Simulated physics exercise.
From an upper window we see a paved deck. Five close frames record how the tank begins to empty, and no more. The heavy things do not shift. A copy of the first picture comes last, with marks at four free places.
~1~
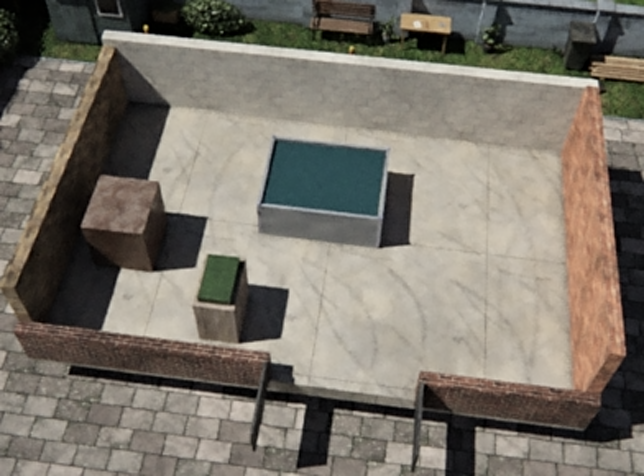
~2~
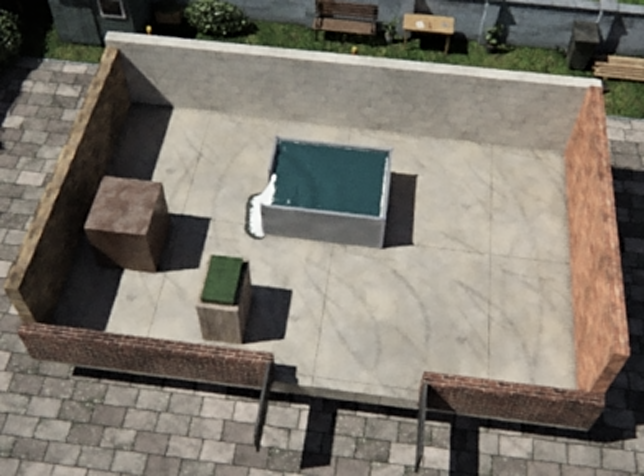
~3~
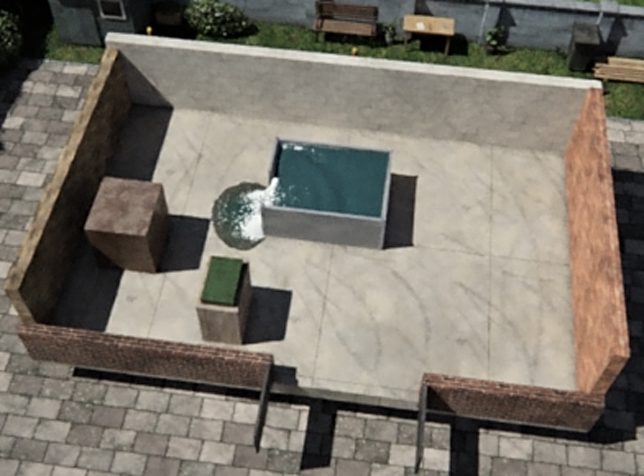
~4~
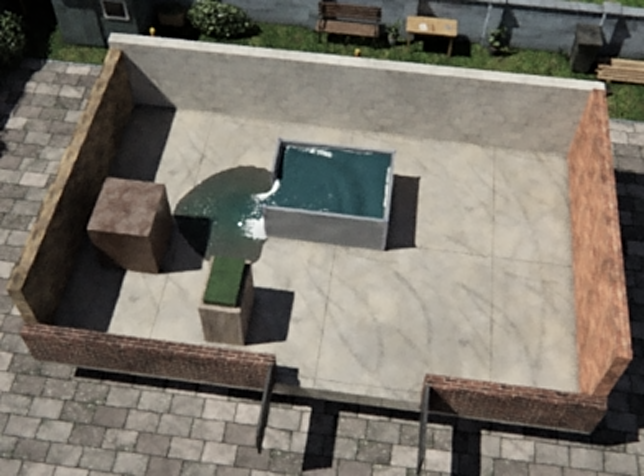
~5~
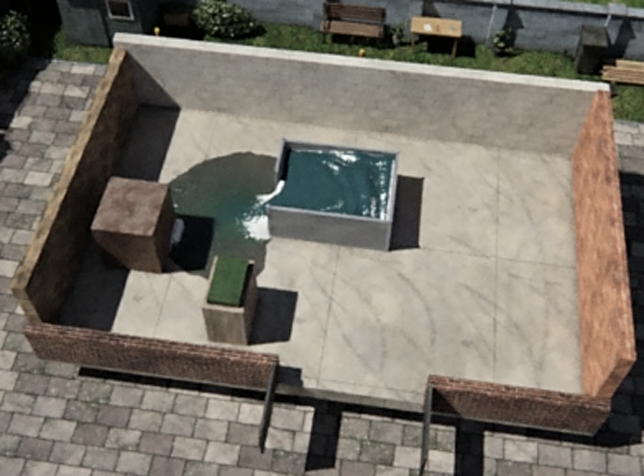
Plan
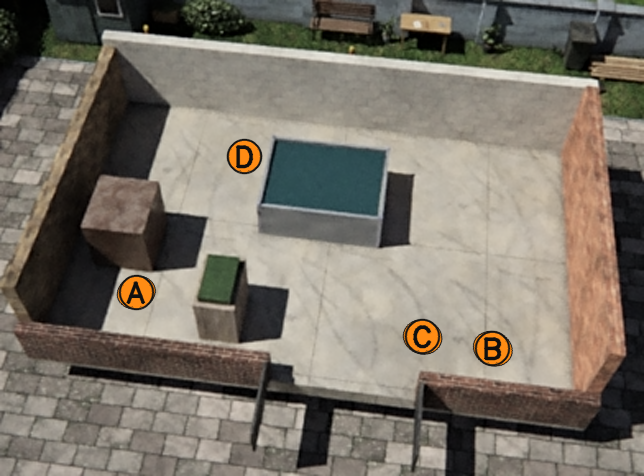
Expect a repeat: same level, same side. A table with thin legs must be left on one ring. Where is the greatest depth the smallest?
The answer is spot D.
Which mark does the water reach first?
A it is.
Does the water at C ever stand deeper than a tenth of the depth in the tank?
Yes.
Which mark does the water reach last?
That is spot B.
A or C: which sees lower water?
Spot C.
On the marked copy, A at (136, 292); B at (492, 348); C at (422, 336); D at (244, 156).
If A is chosen, the water peaks at about 23 % of the depth that stood in the tank.
If B is chosen, the water peaks at about 18 % of the depth that stood in the tank.
If C is chosen, the water peaks at about 15 % of the depth that stood in the tank.
If D is chosen, the water peaks at about 7 % of the depth that stood in the tank.
